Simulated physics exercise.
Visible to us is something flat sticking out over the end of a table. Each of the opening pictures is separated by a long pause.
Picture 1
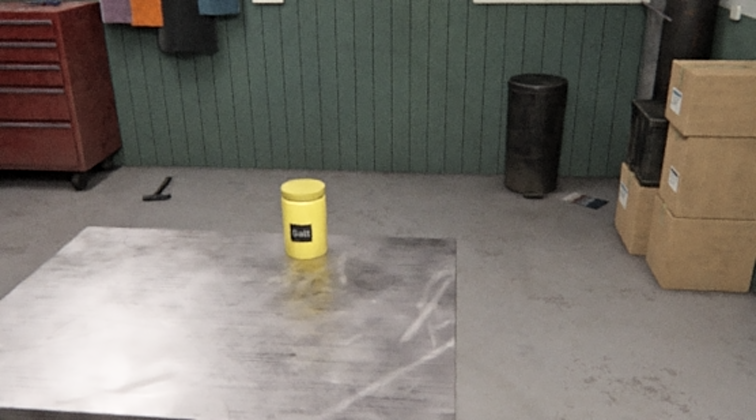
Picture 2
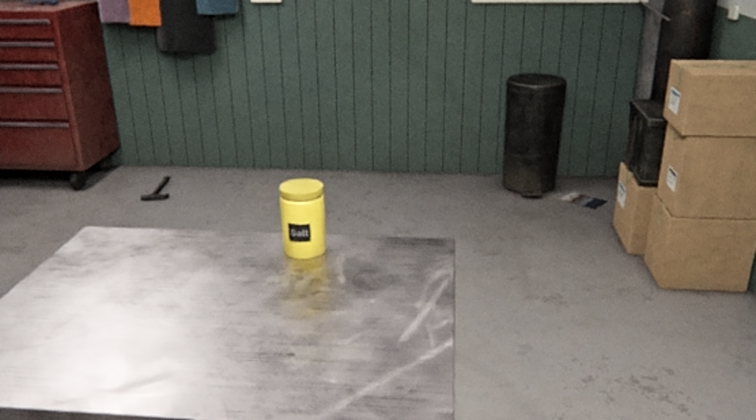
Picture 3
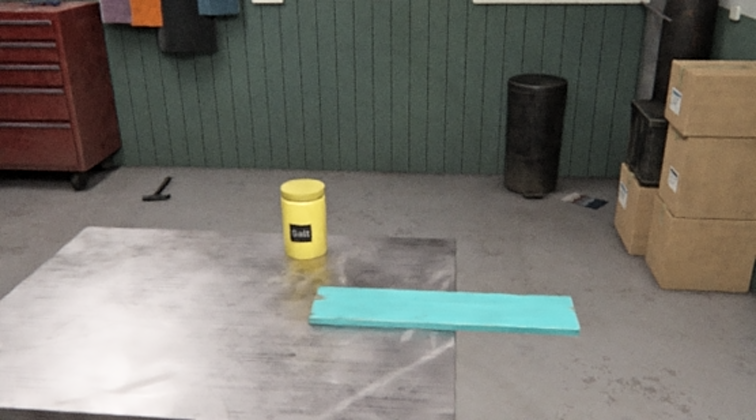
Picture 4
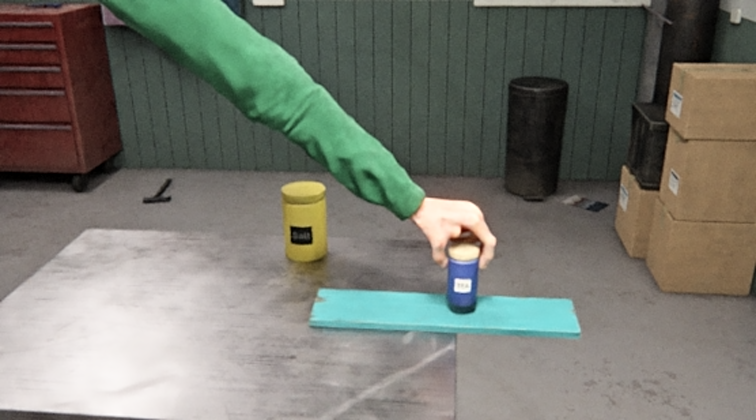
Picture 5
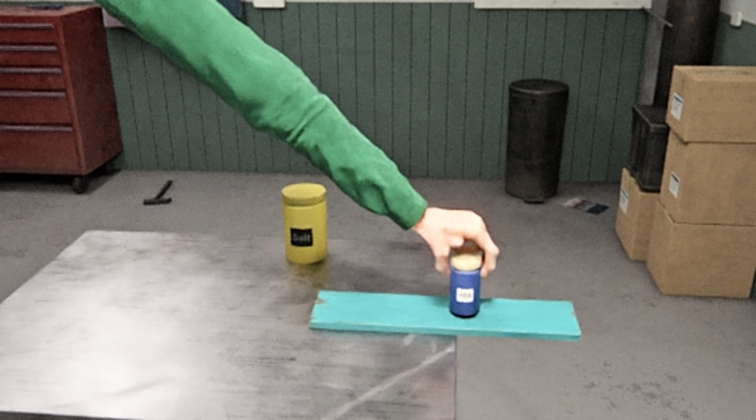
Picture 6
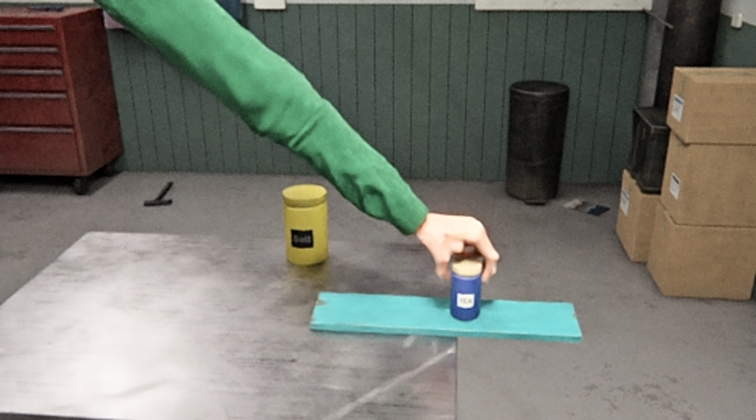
In a workshop, a yellow jar stood on a metal table, then a turquoise board appeared, jutting past the right edge, and a green-sleeved arm lowered a blue shaker onto it, still gripping the lid.
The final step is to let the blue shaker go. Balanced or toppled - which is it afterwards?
Turns out the setup is stable once it's let go.
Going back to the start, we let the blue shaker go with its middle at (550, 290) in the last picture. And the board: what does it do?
Well, it simply tumbles down.
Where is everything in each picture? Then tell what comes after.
In the first frame, the last thing is not in view yet; yellow jar (305, 219).
In the second frame, the last thing is not in view yet; yellow jar (303, 218).
In the third frame, the last thing is not in view yet; yellow jar (304, 219).
In the fourth frame, still above its spot; blue shaker (463, 274); yellow jar (305, 221).
In the fifth frame, still above its spot; blue shaker (465, 283); yellow jar (305, 223).
In the sixth frame, set down, still held; blue shaker (466, 288); yellow jar (306, 224).
Then, 0.20 s later than the last frame, all is still.
Then, 0.50 s later than the last frame, blue shaker resting near (466, 289).
When it is over, all 3 as before. End places, in pixels of the last picture, blue shaker near (466, 289). The board keeps its balance.
